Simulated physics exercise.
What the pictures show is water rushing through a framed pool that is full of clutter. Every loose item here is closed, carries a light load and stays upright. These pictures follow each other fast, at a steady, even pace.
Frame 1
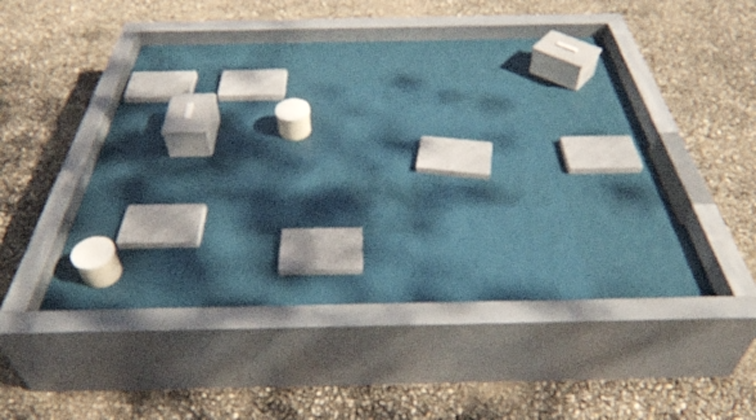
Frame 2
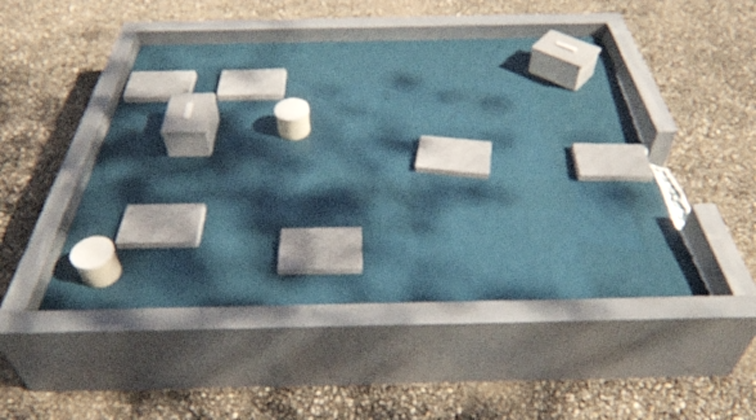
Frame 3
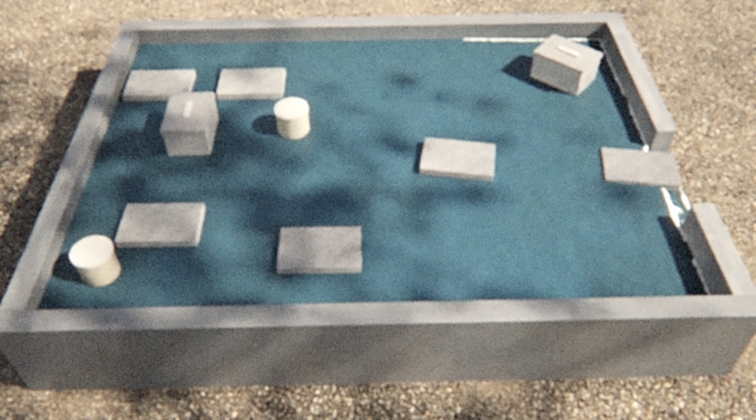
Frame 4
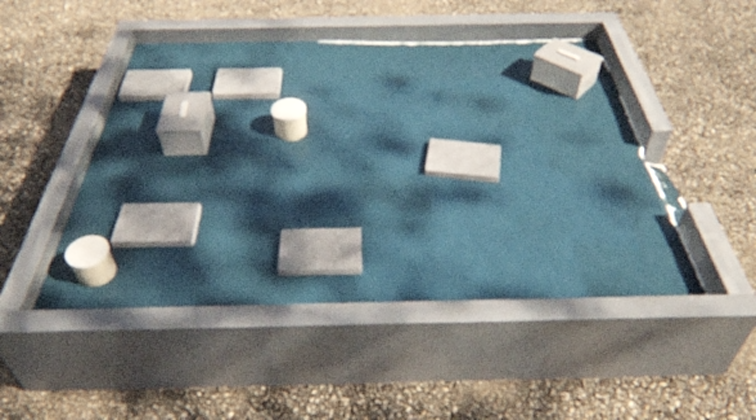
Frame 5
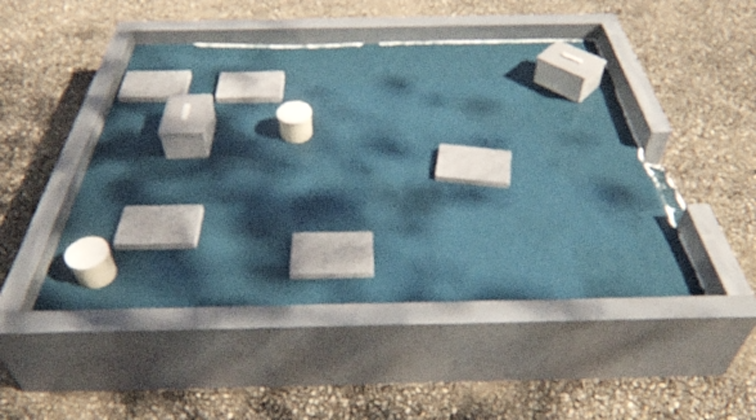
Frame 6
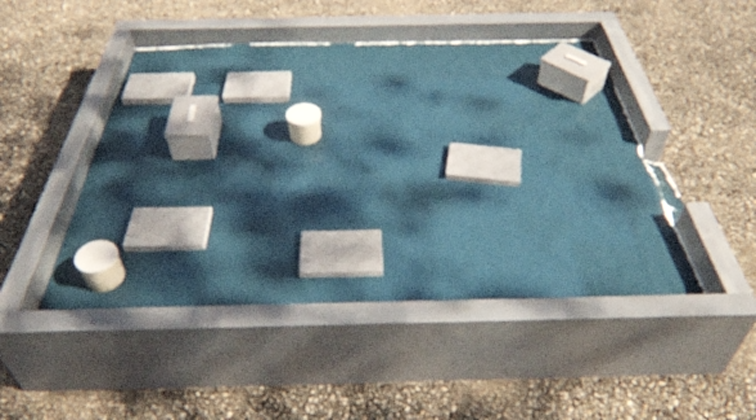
Walled pool of blue water opening at a gap in its right wall, one slab drifting out and other floating pieces shifting slightly.
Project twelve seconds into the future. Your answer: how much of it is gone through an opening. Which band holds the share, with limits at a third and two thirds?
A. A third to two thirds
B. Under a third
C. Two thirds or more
B.
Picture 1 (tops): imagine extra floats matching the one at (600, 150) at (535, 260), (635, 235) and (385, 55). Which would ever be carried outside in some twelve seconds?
Exits, exits, remains.
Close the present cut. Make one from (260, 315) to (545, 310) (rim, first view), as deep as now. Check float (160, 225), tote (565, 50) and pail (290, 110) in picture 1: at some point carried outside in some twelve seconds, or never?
One by one, that's lost, not lost, lost.
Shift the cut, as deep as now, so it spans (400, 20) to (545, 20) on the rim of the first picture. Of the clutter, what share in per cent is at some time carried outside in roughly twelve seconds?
Roughly 50 %.
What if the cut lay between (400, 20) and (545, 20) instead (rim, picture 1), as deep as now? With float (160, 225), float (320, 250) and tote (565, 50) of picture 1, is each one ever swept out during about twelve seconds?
First one held back, second held back, third flushed away.
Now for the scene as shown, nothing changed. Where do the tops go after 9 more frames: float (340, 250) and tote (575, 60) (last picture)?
Estimated: (383, 256); (602, 91).
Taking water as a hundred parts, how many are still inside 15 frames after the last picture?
Estimate: Near 76 in a hundred.
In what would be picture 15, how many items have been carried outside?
The count is 1.
A moment on, 1 of 10 are out; 9 afloat.
Next, 1 of 10 are out; 9 afloat.
Later, 2 of 10 are out; 8 afloat.
In the end, 3 of 10 are out; 7 afloat.
